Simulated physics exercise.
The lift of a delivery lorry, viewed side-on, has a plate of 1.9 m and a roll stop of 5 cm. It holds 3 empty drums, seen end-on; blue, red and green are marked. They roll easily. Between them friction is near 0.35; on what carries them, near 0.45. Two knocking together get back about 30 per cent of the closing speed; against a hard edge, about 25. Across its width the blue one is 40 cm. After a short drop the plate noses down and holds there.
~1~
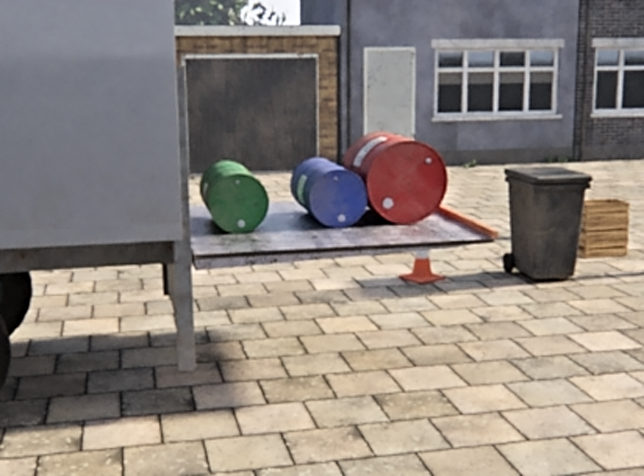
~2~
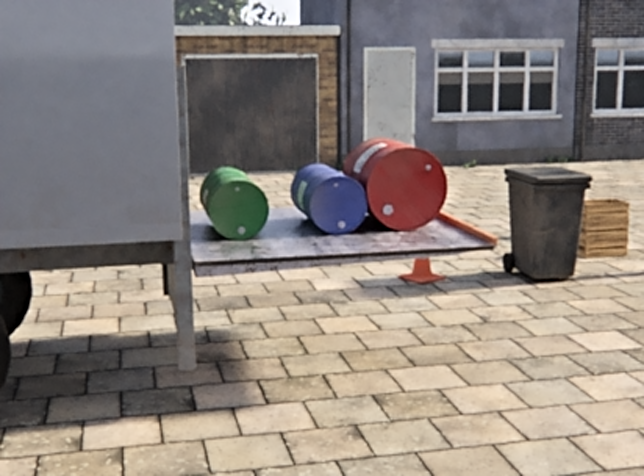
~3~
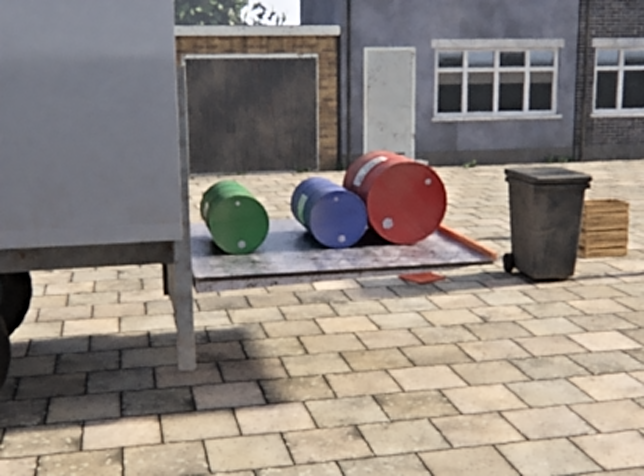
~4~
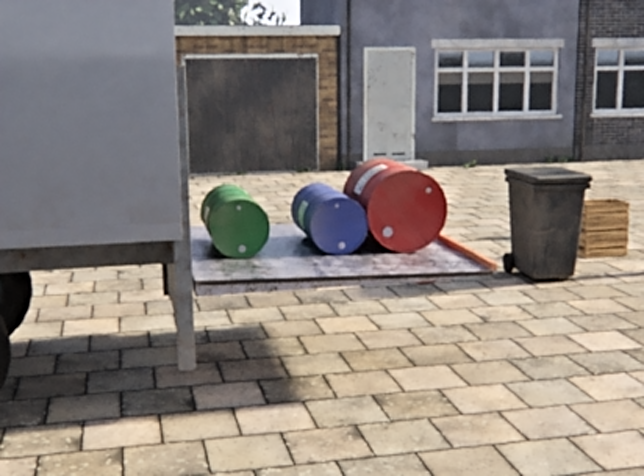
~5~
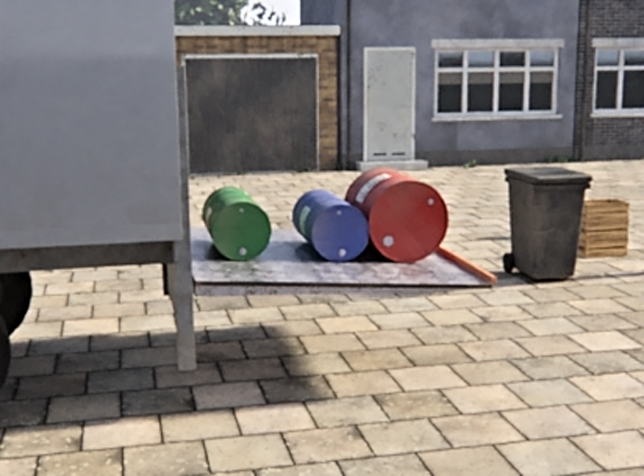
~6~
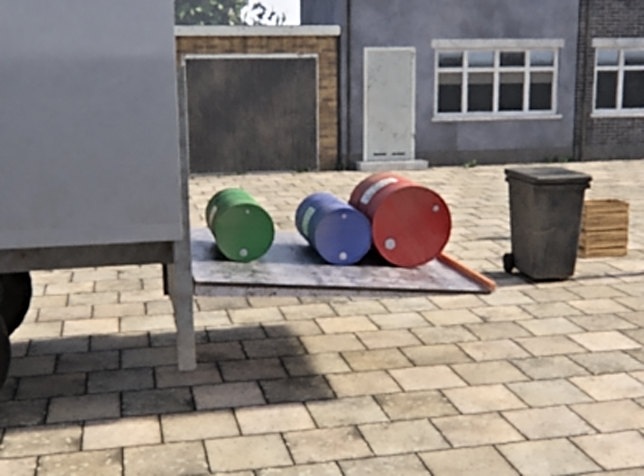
In a paved yard, a lorry's tail lift carrying green, blue and red drums lowered a short way, flattening an orange cone beneath it, then tilted slightly down as the drums shifted barely rightward.
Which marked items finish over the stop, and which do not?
Blue does not, red does not, green does not.
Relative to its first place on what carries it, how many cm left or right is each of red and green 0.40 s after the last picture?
Red 10 cm right, green 10 cm right.
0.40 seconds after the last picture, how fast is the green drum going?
Close to 0.3 m/s at that moment.
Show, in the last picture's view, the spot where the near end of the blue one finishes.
My best guess is somewhere around (377, 239).
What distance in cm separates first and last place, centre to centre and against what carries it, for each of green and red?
For green it's 50, and for red it's 25.
Another 0.4 s on from the last picture, blue is on the plate, 75 cm from the stop, rolling right; red is on the plate, 25 cm from the stop, rolling right; green is on the plate, 145 cm from the stop, rolling right; 0 over the stop so far.
Another 0.9 s on from the last picture, blue is on the plate, 60 cm from the stop; red is on the plate, 10 cm from the stop; green is on the plate, 125 cm from the stop, rolling right; 0 over the stop so far.
In the end (1.5 s after the last picture), blue is on the plate, 65 cm from the stop; red is on the plate, 15 cm from the stop; green is on the plate, 105 cm from the stop; 0 over the stop so far.
